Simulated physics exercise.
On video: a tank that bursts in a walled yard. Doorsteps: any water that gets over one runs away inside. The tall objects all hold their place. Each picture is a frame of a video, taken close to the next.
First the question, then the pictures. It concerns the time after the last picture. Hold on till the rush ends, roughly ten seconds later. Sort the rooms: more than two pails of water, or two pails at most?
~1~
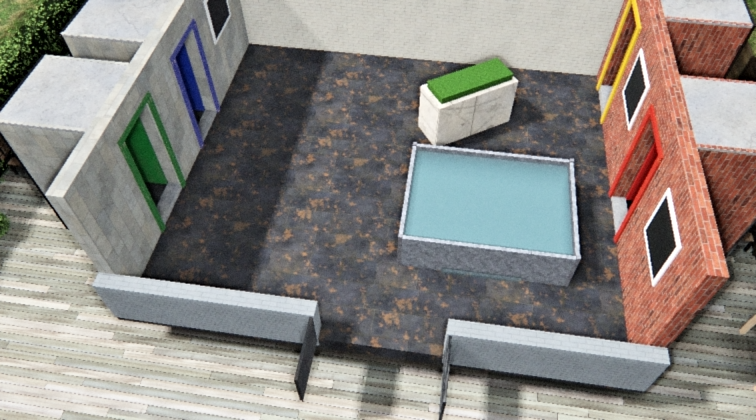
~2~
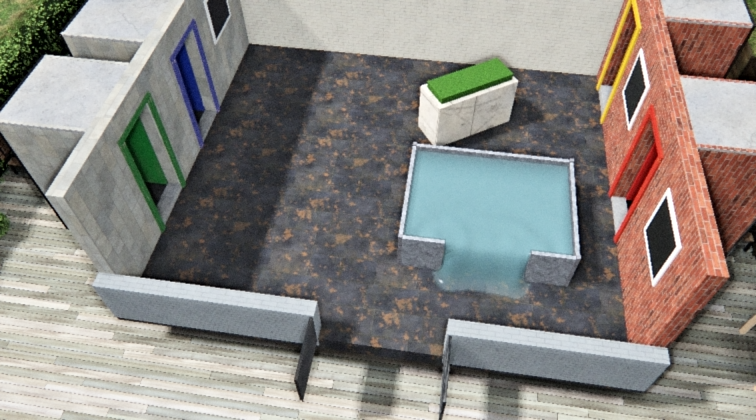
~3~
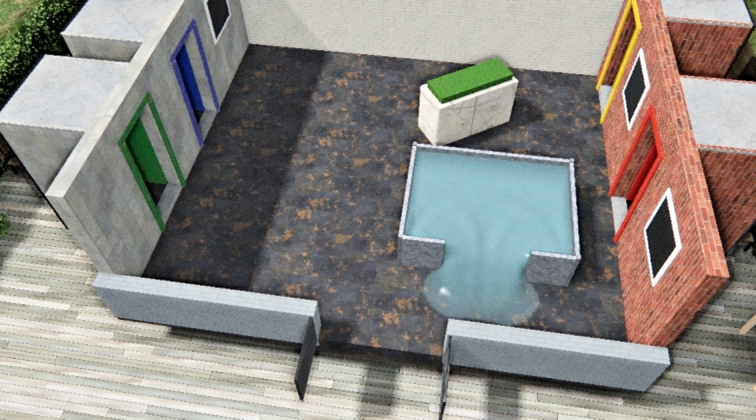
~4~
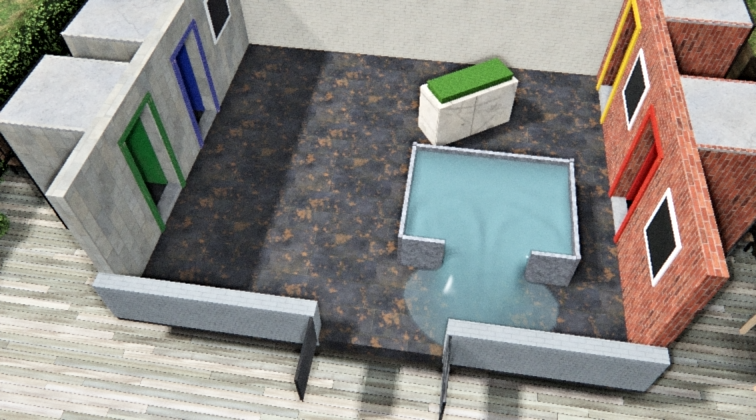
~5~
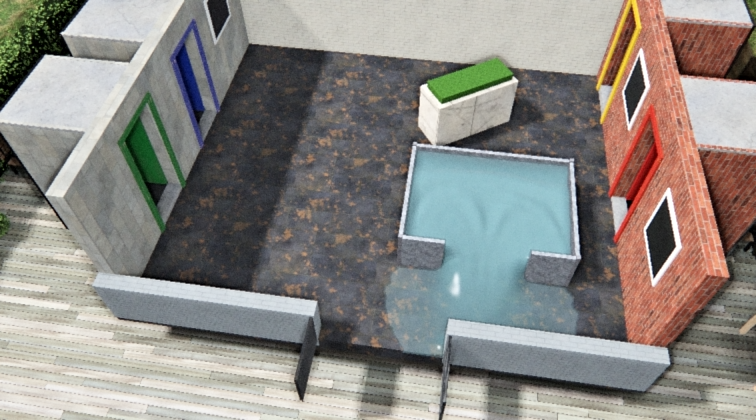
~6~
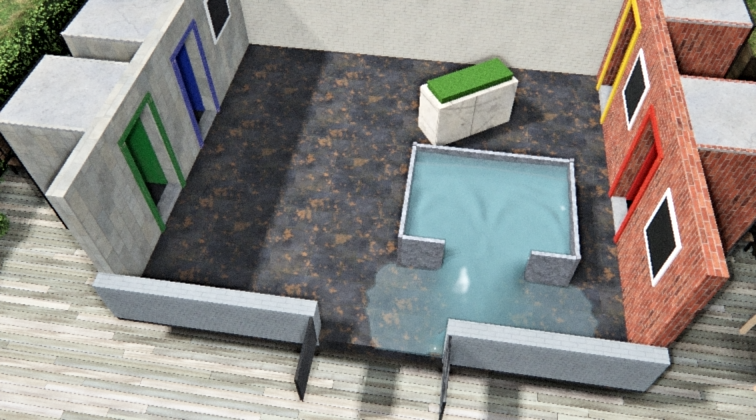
Red door - more than two pails; green door - two pails at most; blue door - two pails at most; yellow door - two pails at most.
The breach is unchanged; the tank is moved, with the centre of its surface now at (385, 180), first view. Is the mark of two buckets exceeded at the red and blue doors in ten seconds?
Red door misses it, blue door misses it.
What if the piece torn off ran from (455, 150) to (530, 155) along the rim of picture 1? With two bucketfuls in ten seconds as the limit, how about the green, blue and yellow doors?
Lab note - green door: Short of the mark; blue door: Above the mark; yellow door: Above the mark.
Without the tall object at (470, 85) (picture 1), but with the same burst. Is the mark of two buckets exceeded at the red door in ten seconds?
In short: Red takes more.
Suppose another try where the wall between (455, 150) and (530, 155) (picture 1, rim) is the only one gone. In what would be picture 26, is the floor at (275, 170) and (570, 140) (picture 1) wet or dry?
Soaked and Soaked.
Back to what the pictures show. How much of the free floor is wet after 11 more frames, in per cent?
Near 20 in a hundred.
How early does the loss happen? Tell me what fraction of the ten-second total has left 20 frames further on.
By then, close to 50 % of it.
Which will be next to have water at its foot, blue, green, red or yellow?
The red one, before the others.
A moment on, water covers 10 % of the floor; the red door not reached, the green door not reached, the blue door not reached, the yellow door not reached.
Next, water covers 20 % of the floor; the red door wet at the sill, nothing in, the green door not reached, the blue door not reached, the yellow door not reached.
Then, water covers 35 % of the floor; the red door under two buckets in, the green door not reached, the blue door not reached, the yellow door wet at the sill, nothing in.
Later, water covers 55 % of the floor; the red door over two buckets in, the green door wet at the sill, nothing in, the blue door wet at the sill, nothing in, the yellow door wet at the sill, nothing in.
In the end, water covers 85 % of the floor; the red door over two buckets in, the green door wet at the sill, nothing in, the blue door wet at the sill, nothing in, the yellow door wet at the sill, nothing in.
